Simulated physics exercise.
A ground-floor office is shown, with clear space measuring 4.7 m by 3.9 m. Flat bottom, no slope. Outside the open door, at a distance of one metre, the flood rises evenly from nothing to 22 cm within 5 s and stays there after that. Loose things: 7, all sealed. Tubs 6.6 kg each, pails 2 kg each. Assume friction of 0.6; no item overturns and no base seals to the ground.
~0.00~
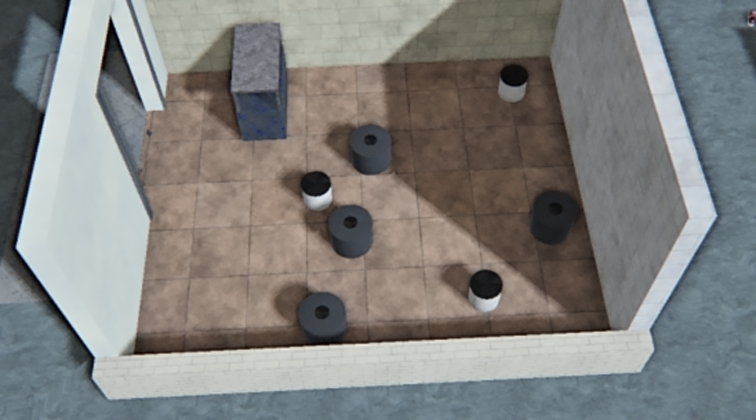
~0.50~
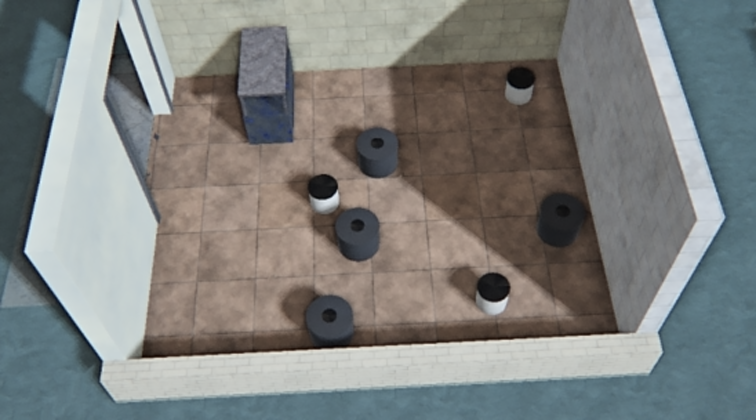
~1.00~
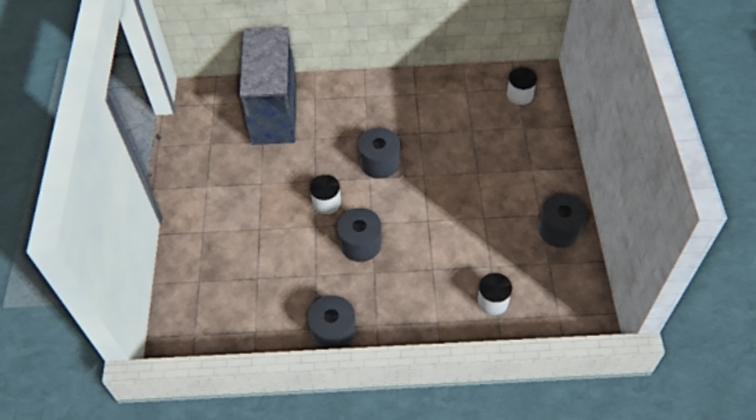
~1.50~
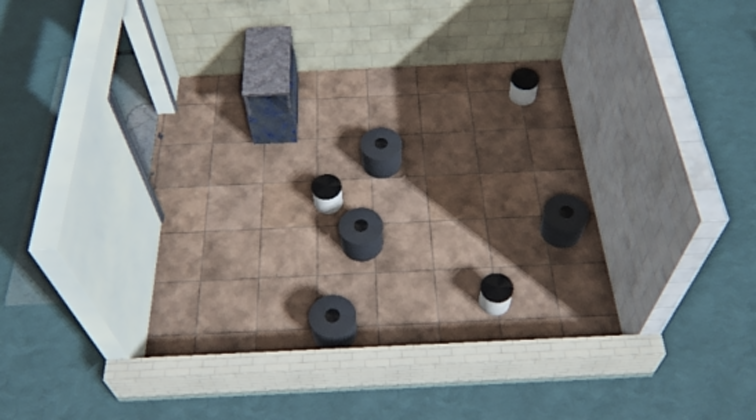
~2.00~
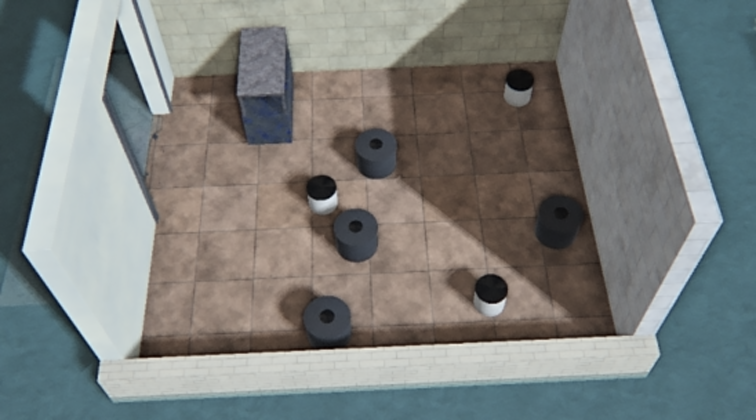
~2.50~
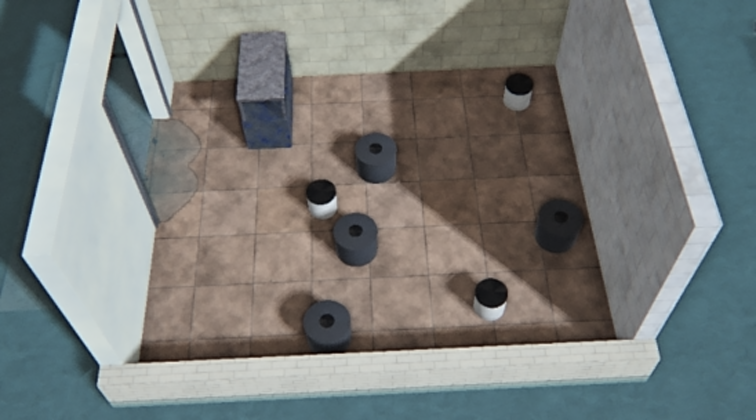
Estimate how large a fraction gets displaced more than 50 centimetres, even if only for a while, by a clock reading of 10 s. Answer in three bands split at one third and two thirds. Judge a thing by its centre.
Two thirds or more.
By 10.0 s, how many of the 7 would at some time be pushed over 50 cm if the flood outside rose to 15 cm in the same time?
In that case the number is 4.
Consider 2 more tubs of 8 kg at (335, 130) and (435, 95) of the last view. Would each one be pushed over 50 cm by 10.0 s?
Taking them in order, the first is below the threshold and the second is below the threshold.
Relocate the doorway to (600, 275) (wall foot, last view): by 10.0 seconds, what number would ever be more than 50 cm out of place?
Then 6 of them would.
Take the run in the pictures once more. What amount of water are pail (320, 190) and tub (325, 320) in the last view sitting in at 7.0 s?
I'd estimate 3 cm for the first and 3 cm for the second.
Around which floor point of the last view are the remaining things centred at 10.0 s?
Averaged position, last view: Near pixel (522, 245).
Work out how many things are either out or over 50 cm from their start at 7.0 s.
The answer is 3.
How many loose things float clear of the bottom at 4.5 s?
I count 0.
After 3.5 s 0 of 7 are over 50 cm from their spots; 0 afloat.
After 4.5 s 0 of 7 are over 50 cm from their spots; 0 afloat.
After 7.0 s 3 of 7 are over 50 cm from their spots; 0 afloat.
After 10.0 s 5 of 7 are over 50 cm from their spots, and 5 have been at some point; 7 afloat.
